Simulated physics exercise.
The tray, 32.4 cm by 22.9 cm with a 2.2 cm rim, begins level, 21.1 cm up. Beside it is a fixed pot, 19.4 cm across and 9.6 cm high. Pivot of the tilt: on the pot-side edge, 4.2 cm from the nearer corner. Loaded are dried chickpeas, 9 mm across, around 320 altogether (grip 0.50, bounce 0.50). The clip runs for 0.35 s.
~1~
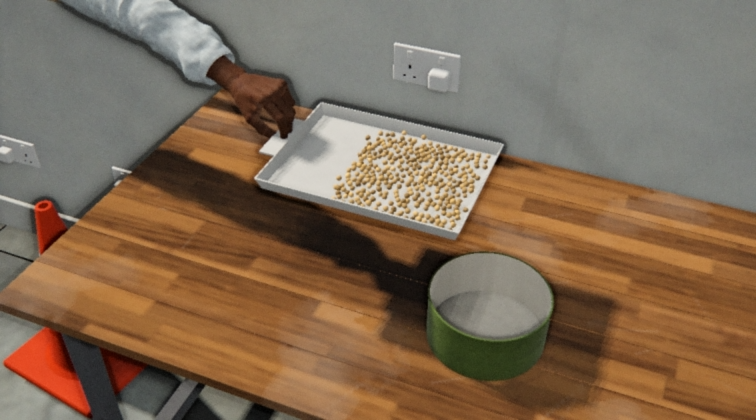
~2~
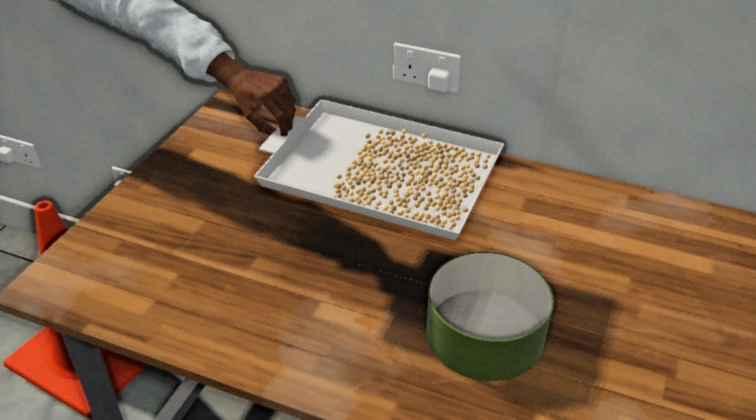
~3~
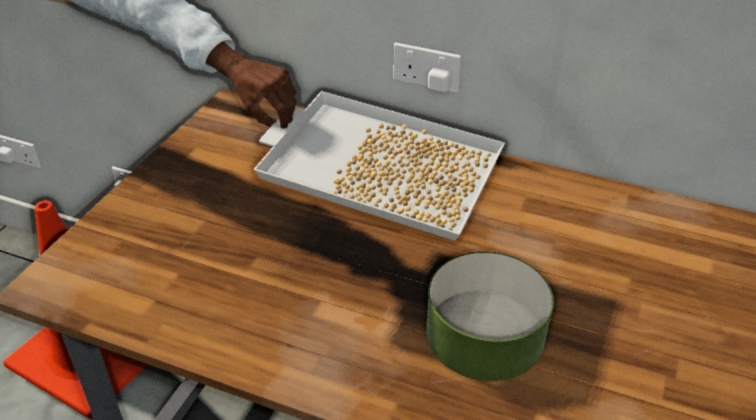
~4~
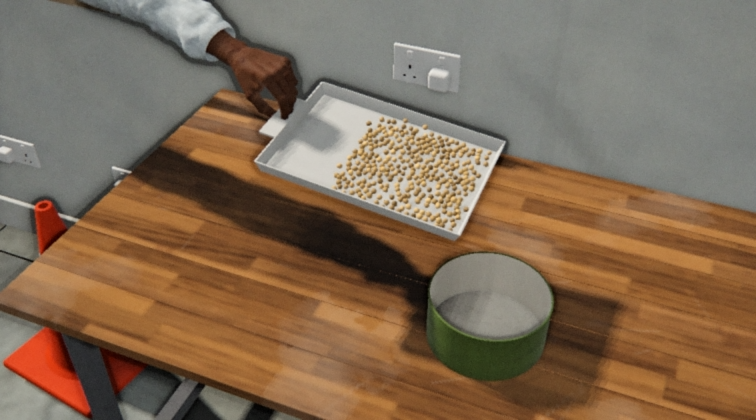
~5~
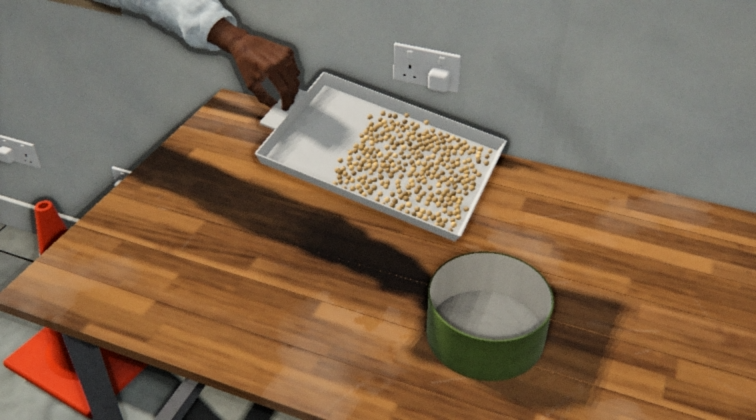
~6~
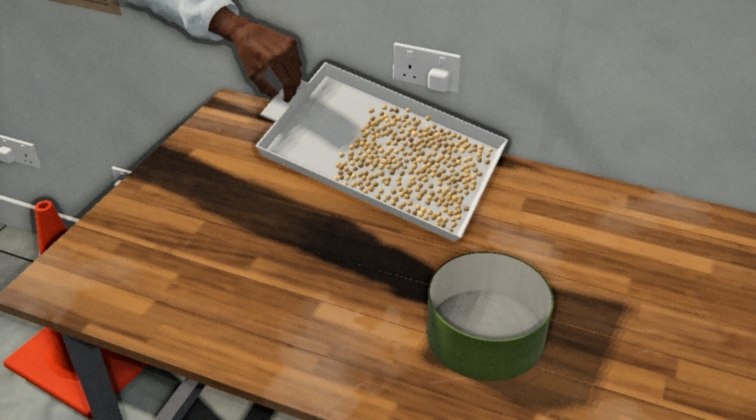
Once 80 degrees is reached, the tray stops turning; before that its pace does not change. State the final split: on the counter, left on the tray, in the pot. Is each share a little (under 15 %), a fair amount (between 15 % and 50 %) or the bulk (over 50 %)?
Counter: A little; tray: A little; pot: The bulk.
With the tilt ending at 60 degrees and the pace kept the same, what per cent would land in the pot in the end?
That would give about 0 per cent.
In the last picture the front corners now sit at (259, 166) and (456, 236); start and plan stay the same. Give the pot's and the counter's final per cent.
The pot gets 55 and the counter 40.
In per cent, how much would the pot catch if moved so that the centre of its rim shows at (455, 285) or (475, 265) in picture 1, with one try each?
I'd say close to 75 percent for the first spot and 70 percent for the second.
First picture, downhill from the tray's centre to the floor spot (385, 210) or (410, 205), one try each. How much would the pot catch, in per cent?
Near 50 and 85 percent, in that order.
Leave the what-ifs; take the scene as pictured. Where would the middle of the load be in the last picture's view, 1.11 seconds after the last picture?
Around (466, 167).
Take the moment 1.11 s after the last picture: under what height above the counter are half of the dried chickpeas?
Roughly 28 centimetres, more or less.
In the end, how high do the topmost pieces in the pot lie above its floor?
Roughly 2.0 cm up.
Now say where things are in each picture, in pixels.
In the first frame, tray tilt 0 degrees, front corners at (261, 177) and (456, 229); middle of the pieces at (412, 177); pot at (491, 294).
In the second frame, tray tilt 1 degrees, front corners at (261, 175) and (456, 229); middle of the pieces at (412, 176).
In the third frame, tray tilt 4 degrees, front corners at (261, 168) and (456, 229), lowest corner right front; middle of the pieces at (413, 173).
In the fourth frame, tray tilt 7 degrees, front corners at (261, 160) and (457, 230), lowest corner right front; middle of the pieces at (413, 170).
In the fifth frame, tray tilt 10 degrees, front corners at (262, 152) and (457, 231), lowest corner right front; middle of the pieces at (414, 167).
In the sixth frame, tray tilt 13 degrees, front corners at (263, 145) and (458, 232), lowest corner right front; middle of the pieces at (415, 164); pot at (491, 294).
Then, 0.66 s after the last picture, tilt 44 degrees; the tray holds 100 %, the pot 0 %.
Then, 1.11 s after the last picture, tilt 65 degrees; the tray holds 100 %, the pot 0 %.
Then, 1.63 s after the last picture, tilt 80 degrees; the tray holds 100 %, the pot 0 %.
In the end, counter 5 %, tray 5 %, pot 90 %.
